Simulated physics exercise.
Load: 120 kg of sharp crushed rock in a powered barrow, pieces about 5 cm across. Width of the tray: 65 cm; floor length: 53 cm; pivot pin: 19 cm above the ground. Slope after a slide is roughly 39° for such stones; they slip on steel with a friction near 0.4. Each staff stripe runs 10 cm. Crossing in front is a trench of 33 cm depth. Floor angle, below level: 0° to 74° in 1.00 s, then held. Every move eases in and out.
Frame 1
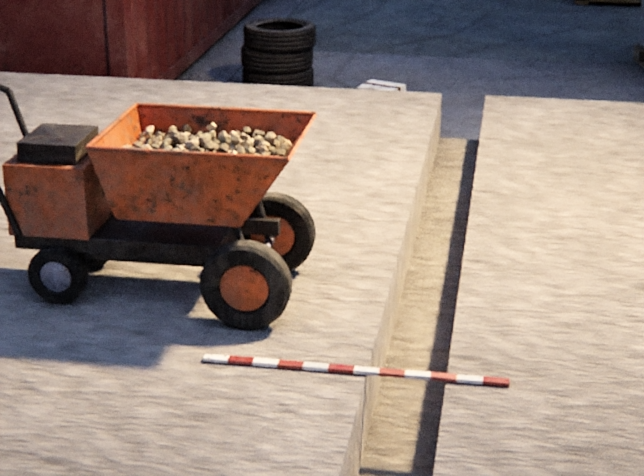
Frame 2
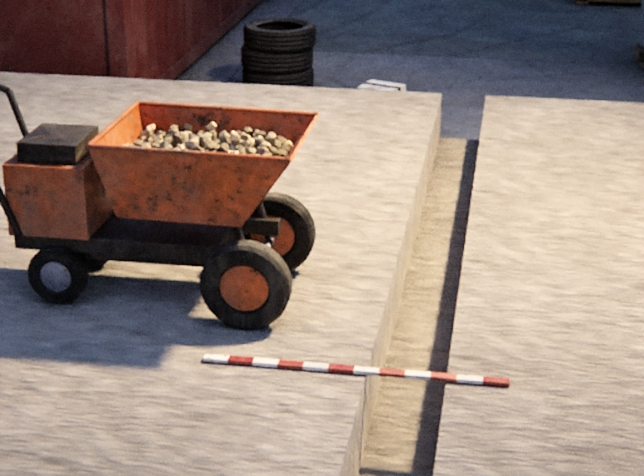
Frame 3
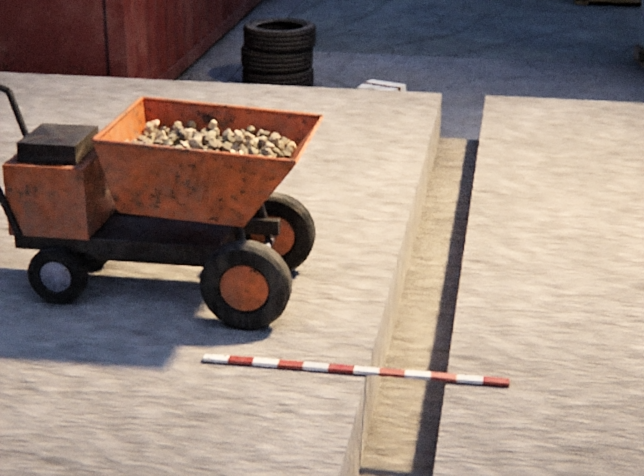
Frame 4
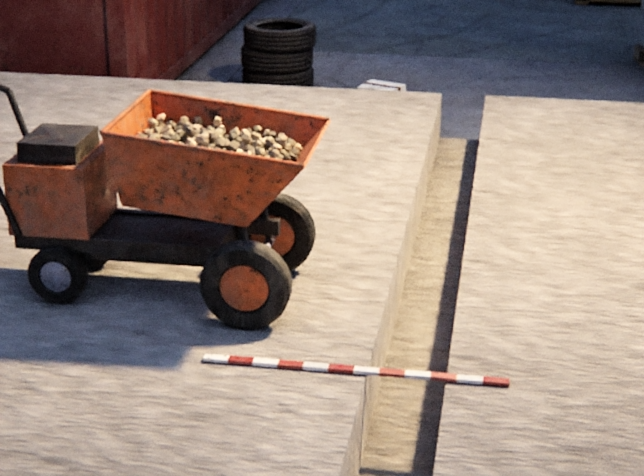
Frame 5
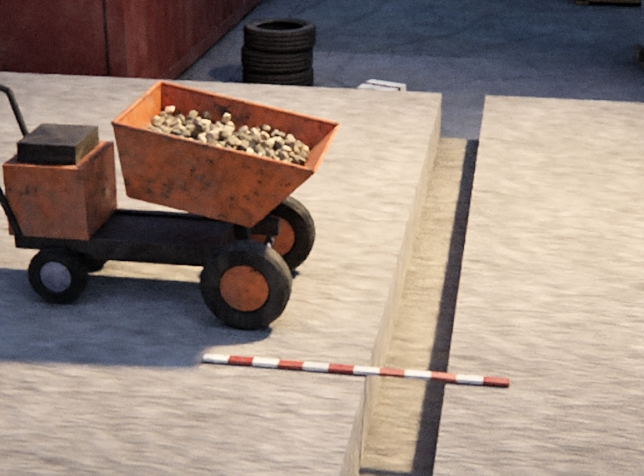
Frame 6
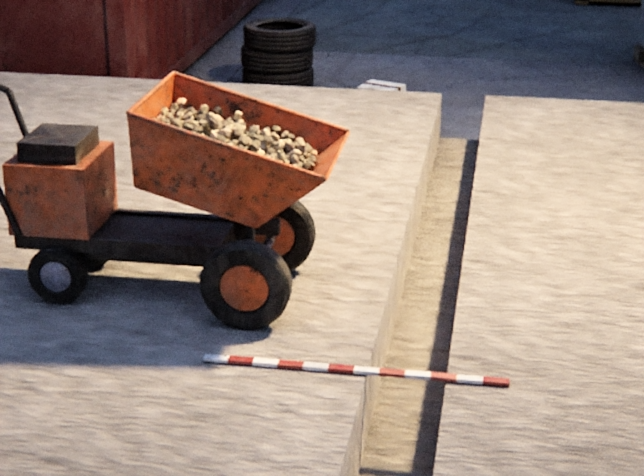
We see an orange dumper loaded with stones standing left of a trench, a red-and-white striped staff lying across the gap; its tray tilts gradually forward to the right, the rear end rising while the wheels stay still.
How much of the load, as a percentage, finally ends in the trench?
I would put it at about 75 per cent.
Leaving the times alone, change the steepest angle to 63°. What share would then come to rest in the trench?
Roughly 25 percent.
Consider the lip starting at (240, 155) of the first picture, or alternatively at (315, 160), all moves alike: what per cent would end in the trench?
Near 65 then near 55 percent.
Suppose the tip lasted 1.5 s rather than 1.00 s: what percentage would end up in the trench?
80 %.
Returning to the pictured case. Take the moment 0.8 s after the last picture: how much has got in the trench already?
Roughly 20 percent of the load.
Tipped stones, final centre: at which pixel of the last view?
At about pixel (425, 355) in the last view.
Then, 0.4 s after the last picture the floor is at 62°, 100 % in the tray; the foremost stones are at (384, 241).
Then, 0.8 s after the last picture the floor is at 74°, 77 % in the tray, 20 % in the trench, 3 % past the trench; the foremost stones are at (479, 307).
Then, 1.2 s after the last picture the floor is at 74°, 45 % in the tray, 44 % in the trench, 11 % past the trench; the foremost stones are at (574, 328).
Then, 3.1 s after the last picture the floor is at 74°, 14 % in the tray, 75 % in the trench, 11 % past the trench; the foremost stones are at (602, 333).
